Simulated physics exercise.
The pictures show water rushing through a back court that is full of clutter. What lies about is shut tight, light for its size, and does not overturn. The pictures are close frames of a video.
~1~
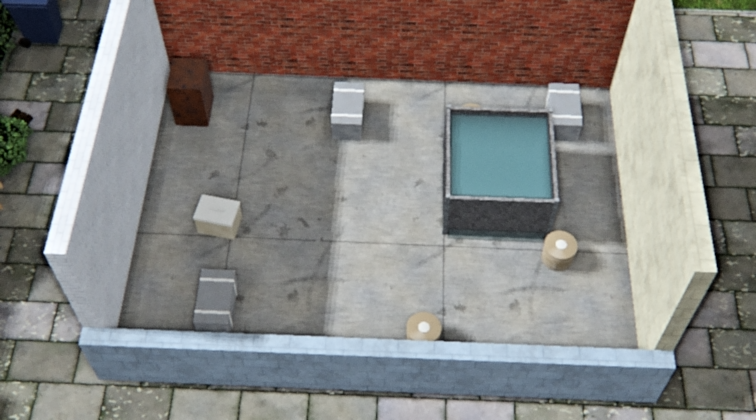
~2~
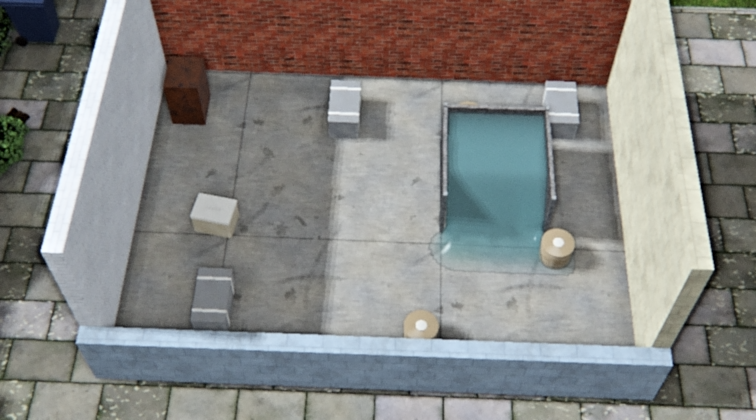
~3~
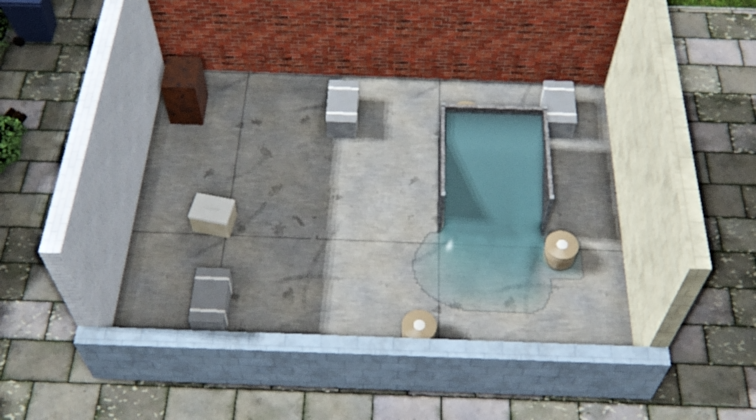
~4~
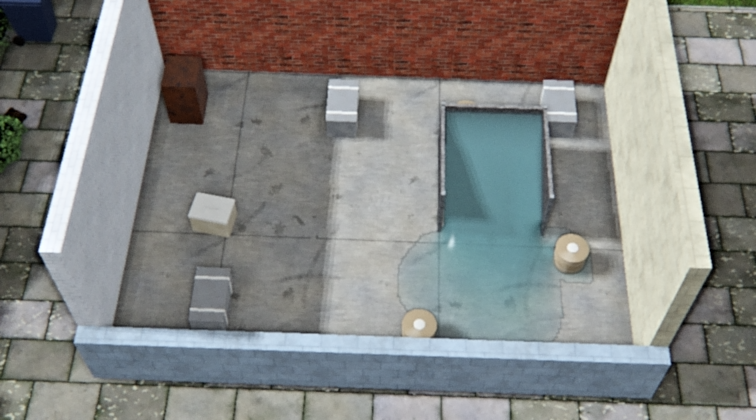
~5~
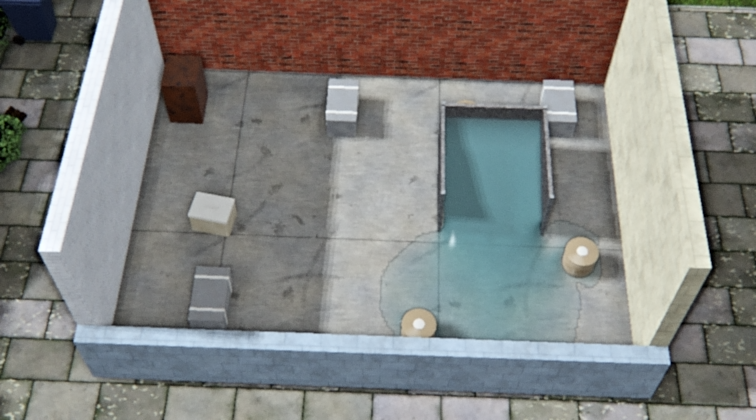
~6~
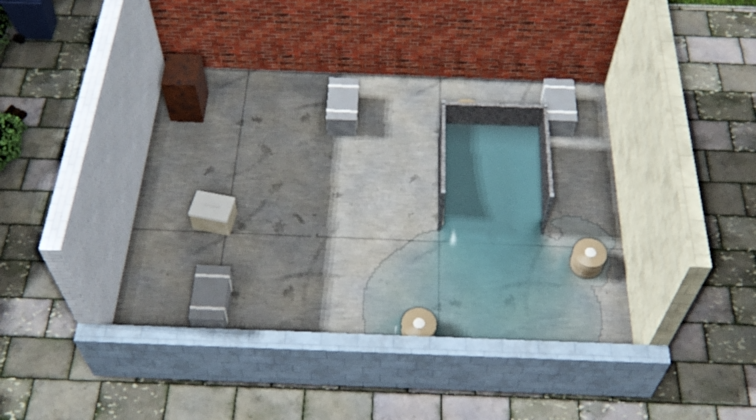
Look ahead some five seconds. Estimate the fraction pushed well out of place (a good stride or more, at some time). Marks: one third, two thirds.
It is at least two thirds.
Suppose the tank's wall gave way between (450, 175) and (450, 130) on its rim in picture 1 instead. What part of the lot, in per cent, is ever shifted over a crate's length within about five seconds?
Some 40 per cent.
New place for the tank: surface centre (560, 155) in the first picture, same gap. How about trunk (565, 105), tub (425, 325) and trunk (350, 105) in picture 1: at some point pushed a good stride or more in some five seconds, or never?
In turn: Not that far, shifted that much, less than that.
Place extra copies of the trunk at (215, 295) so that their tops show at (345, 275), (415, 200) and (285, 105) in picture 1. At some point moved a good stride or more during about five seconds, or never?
One after the other: Shifted that much, never so far, under that.
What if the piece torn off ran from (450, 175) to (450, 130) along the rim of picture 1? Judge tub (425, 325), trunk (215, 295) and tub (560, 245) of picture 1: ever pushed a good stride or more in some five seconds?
In turn: No, swept aside, under that.
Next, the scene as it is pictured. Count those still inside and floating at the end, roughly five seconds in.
That makes 2.
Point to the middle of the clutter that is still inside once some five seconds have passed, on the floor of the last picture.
Roughly at (346, 146).
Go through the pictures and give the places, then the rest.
The first picture shows a tub at (561, 245), on the bottom; a tub at (424, 327) rests on the ground; 0 of 7 have shifted.
The second picture shows a tub at (558, 243) rests on the ground; a tub at (421, 325) rests on the ground; 0 of 7 have shifted.
The third picture shows a tub at (562, 245) rests on the ground, close to its start; a tub at (419, 325) rests on the ground; 1 of 7 have shifted.
The fourth picture shows a tub at (572, 248), on the bottom, close to its start; a tub at (419, 324), on the bottom; 1 of 7 have shifted.
The fifth picture shows a tub at (582, 251), on the bottom, a stride from its start; a tub at (419, 324), on the bottom; 1 of 7 have shifted.
The sixth picture shows a tub at (590, 253), on the bottom, a stride from its start; a tub at (419, 323) rests on the ground; 1 of 7 have shifted.
A moment on, 1 of 7 are well off their spots; 1 afloat.
Next, 1 of 7 are well off their spots; 0 afloat.
Later, 3 of 7 are well off their spots; 1 afloat.
In the end, 5 of 7 are well off their spots, and 5 have been at some point; 2 afloat.
